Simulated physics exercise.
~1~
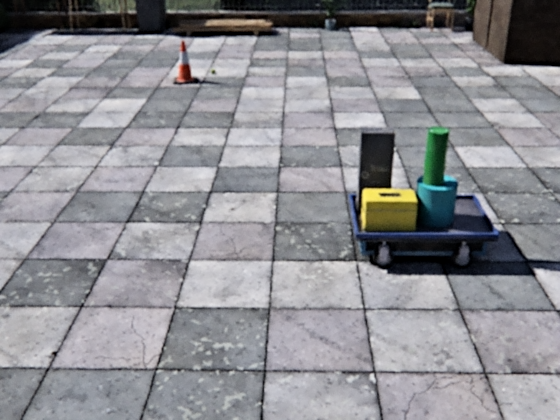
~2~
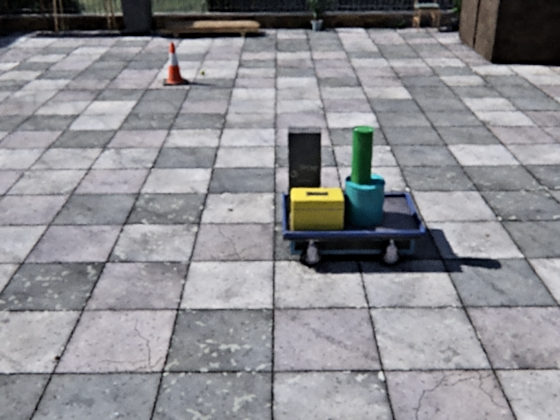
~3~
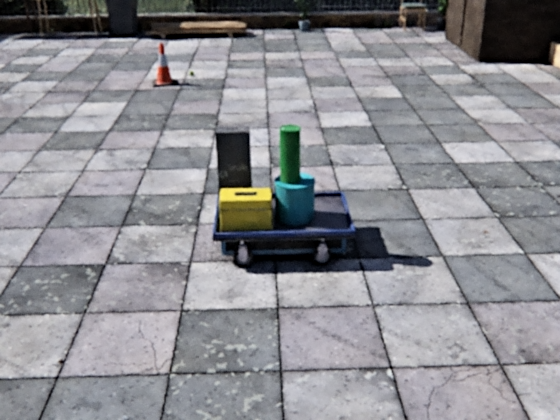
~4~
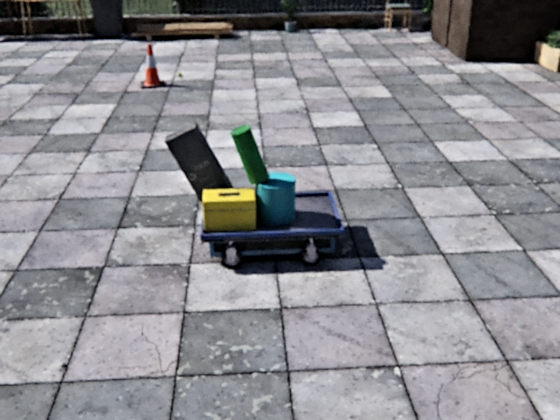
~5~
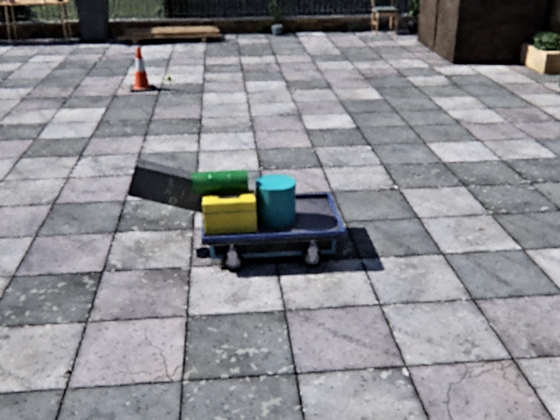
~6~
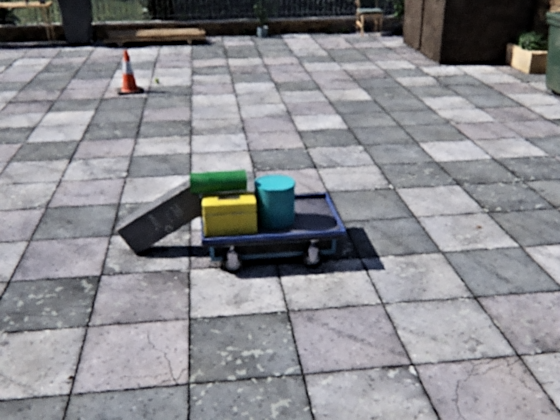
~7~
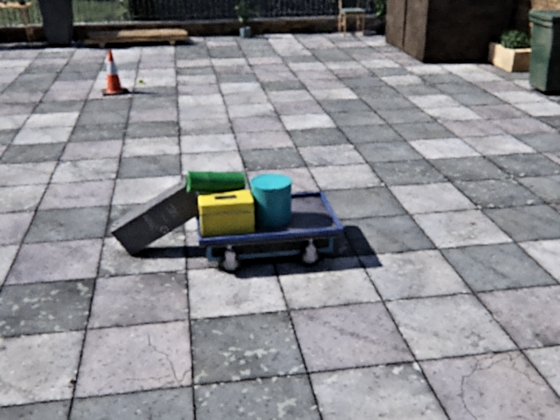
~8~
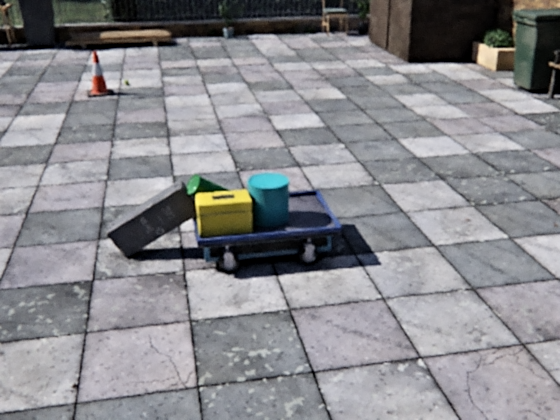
On a sunny paved terrace, a flat cart carrying four items rolled left and stopped, and the grey box and green canister tipped over; the box slid off onto the ground, while the canister ended up toppled behind the yellow toolbox.
